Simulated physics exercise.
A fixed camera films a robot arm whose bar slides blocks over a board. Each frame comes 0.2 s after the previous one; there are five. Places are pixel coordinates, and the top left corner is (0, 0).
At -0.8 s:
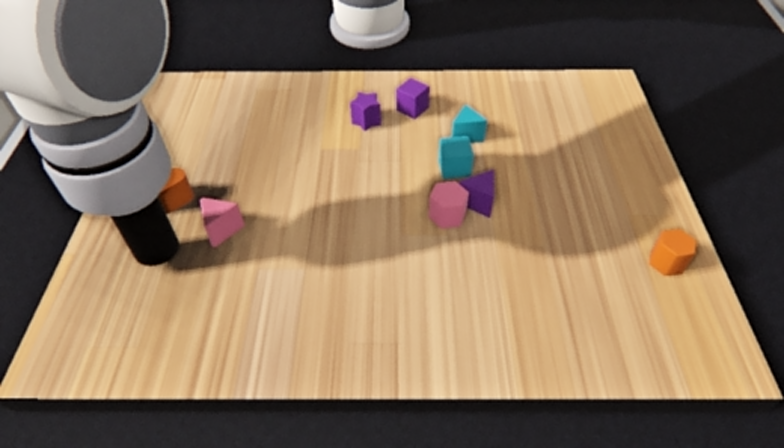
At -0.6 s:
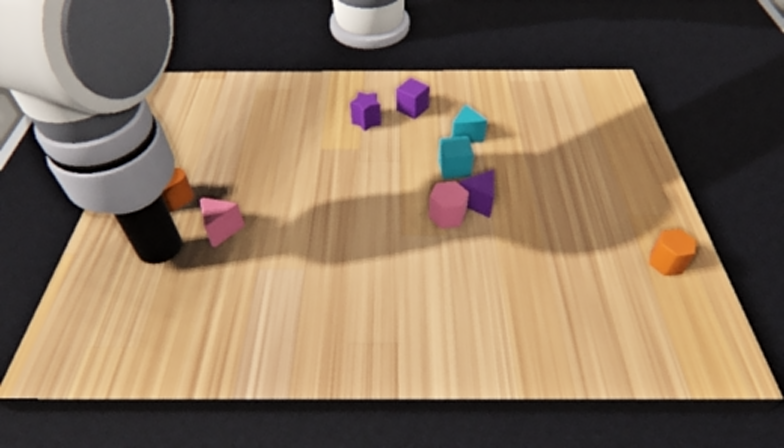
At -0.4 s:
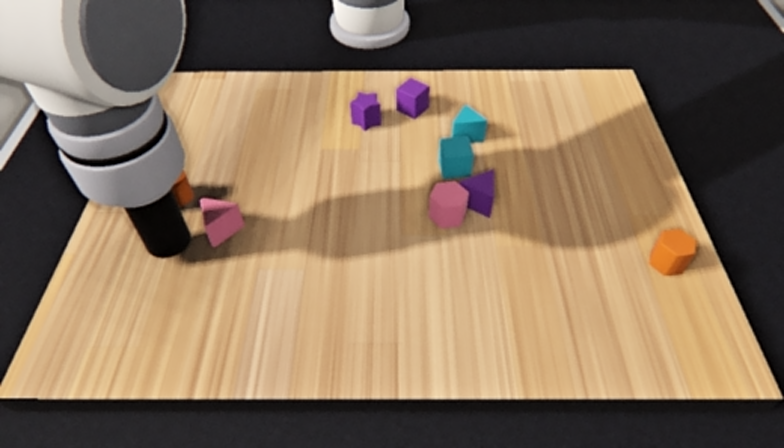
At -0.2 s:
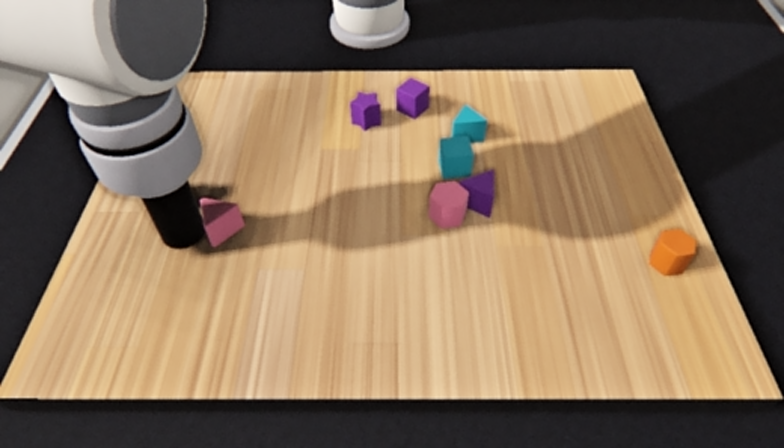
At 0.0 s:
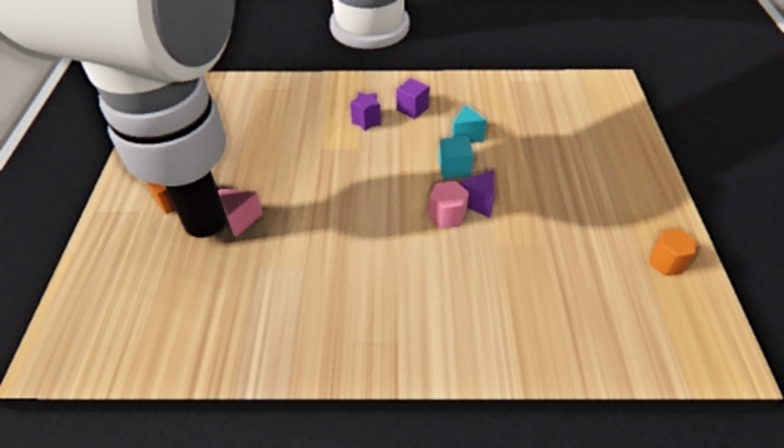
A white robot arm with a black bar at its tip reaches over the left side of a pale wooden board on a dark surface, seen from above at an angle by a still camera. Near the bar sit an orange block and a pink triangular piece, with purple, teal and pink blocks around the centre and another orange one at right. The arm slides slowly rightward and slightly away, then nudges the pink triangular piece a little right.
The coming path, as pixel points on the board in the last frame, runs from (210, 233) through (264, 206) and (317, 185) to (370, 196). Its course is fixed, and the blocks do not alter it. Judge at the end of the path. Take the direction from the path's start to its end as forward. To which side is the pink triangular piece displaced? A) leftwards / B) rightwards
Option A.
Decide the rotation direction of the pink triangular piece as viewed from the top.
The sense of turning is anti-clockwise.
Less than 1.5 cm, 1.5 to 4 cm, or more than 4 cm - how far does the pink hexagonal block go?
The move is short, under 1.5 cm.
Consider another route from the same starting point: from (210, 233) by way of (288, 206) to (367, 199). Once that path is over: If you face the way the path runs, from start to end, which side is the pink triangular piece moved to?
It slides leftward.
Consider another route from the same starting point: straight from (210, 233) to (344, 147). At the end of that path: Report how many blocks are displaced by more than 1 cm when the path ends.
I'd put the number at one.
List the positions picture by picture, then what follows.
In the first frame, tip of the bar at (157, 249), middles of tops, orange heart partly hidden, pink triangular piece at (215, 209), pink hexagonal block at (449, 193).
In the second frame, bar at (160, 247), nothing pushed.
In the third frame, bar at (169, 242), nothing pushed.
In the fourth frame, bar at (184, 233), nothing pushed.
In the fifth frame, bar at (206, 222), orange heart hidden, pink triangular piece at (235, 198), pink hexagonal block at (449, 193).
The first path, step by step. One third of the way, bar at (263, 194); pink triangular piece at (290, 170).
Two thirds of the way, bar at (316, 174); pink triangular piece at (341, 149), turned 20° anticlockwise.
At the end, bar at (369, 185); orange heart unmoved; pink triangular piece at (359, 146), turned 40° anticlockwise; pink hexagonal block unmoved.
